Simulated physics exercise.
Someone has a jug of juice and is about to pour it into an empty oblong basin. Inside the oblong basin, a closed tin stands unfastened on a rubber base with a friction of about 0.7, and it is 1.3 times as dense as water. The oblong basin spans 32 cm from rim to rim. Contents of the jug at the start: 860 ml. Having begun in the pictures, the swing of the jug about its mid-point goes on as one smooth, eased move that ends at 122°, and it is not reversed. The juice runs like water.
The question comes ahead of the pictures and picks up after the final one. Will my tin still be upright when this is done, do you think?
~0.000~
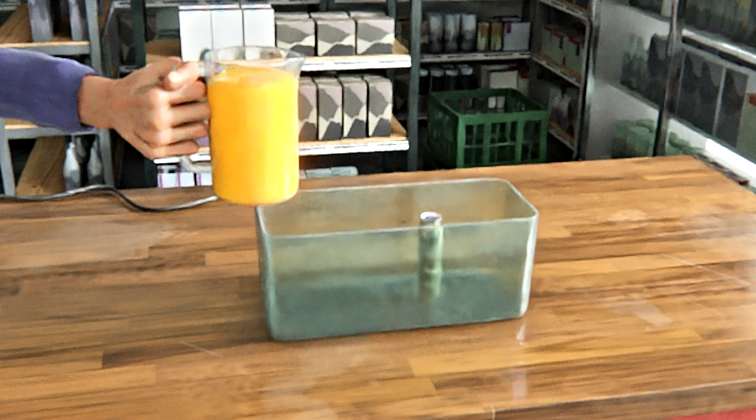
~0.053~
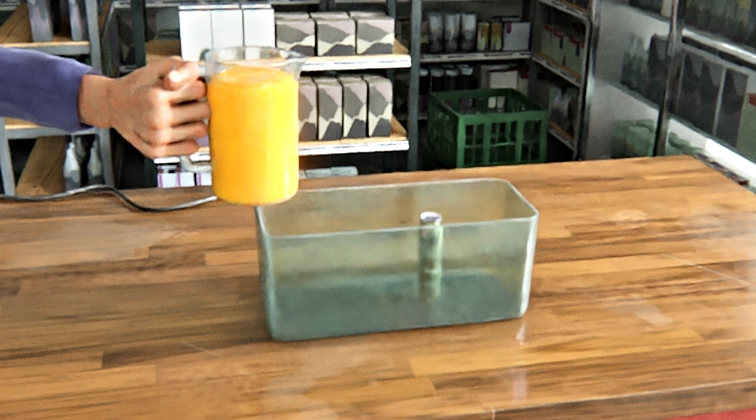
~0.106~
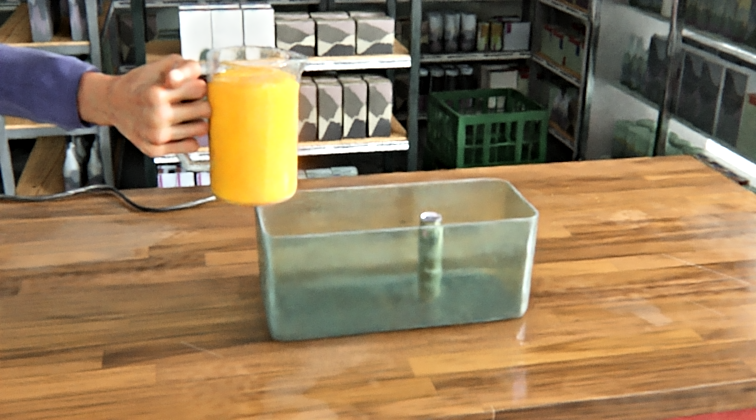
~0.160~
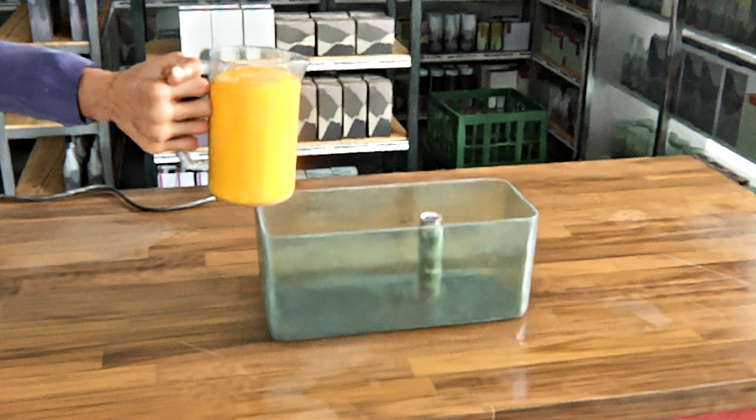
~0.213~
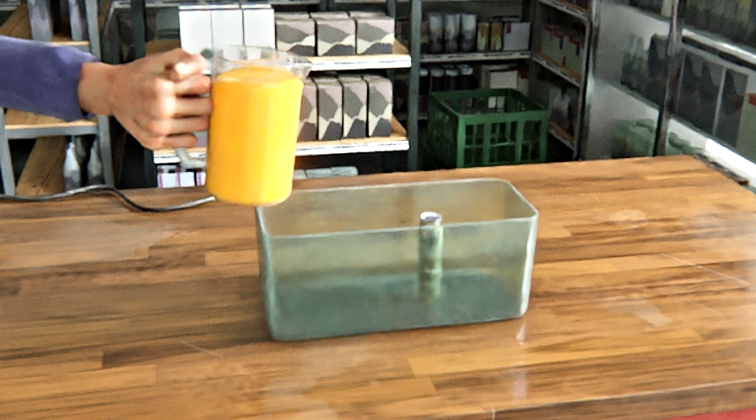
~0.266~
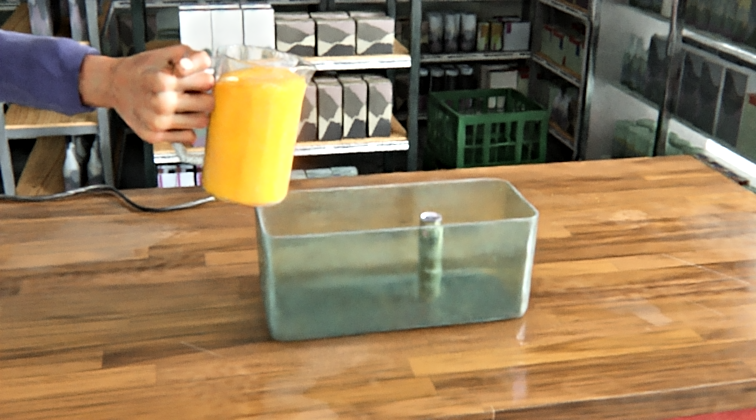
Yes, it will be.
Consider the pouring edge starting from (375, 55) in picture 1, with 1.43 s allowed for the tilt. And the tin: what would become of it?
Then it tips over.
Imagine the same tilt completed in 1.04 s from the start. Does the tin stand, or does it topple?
Outcome - the tin remains standing.
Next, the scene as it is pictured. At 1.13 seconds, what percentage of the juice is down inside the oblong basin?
Roughly 56 percent of it.
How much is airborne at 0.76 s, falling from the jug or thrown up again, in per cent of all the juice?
Around 10 in a hundred.
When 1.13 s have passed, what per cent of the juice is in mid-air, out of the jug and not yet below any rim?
In-air share: About 14 %.
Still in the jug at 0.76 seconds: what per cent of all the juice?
Still held: Roughly 88 % of the total.
By 0.76 s the tilt is 68° and 88 per cent is still to pour; the tin stands where it began.
By 1.13 s the tilt is 109° and 30 per cent is still to pour; the tin stands where it began.
By 1.51 s the tilt is 122° and 0 per cent is still to pour; the tin stands where it began.
By 1.93 s the tilt is 122° and 0 per cent is still to pour; the tin stands where it began.
At rest the tin stands where it began.
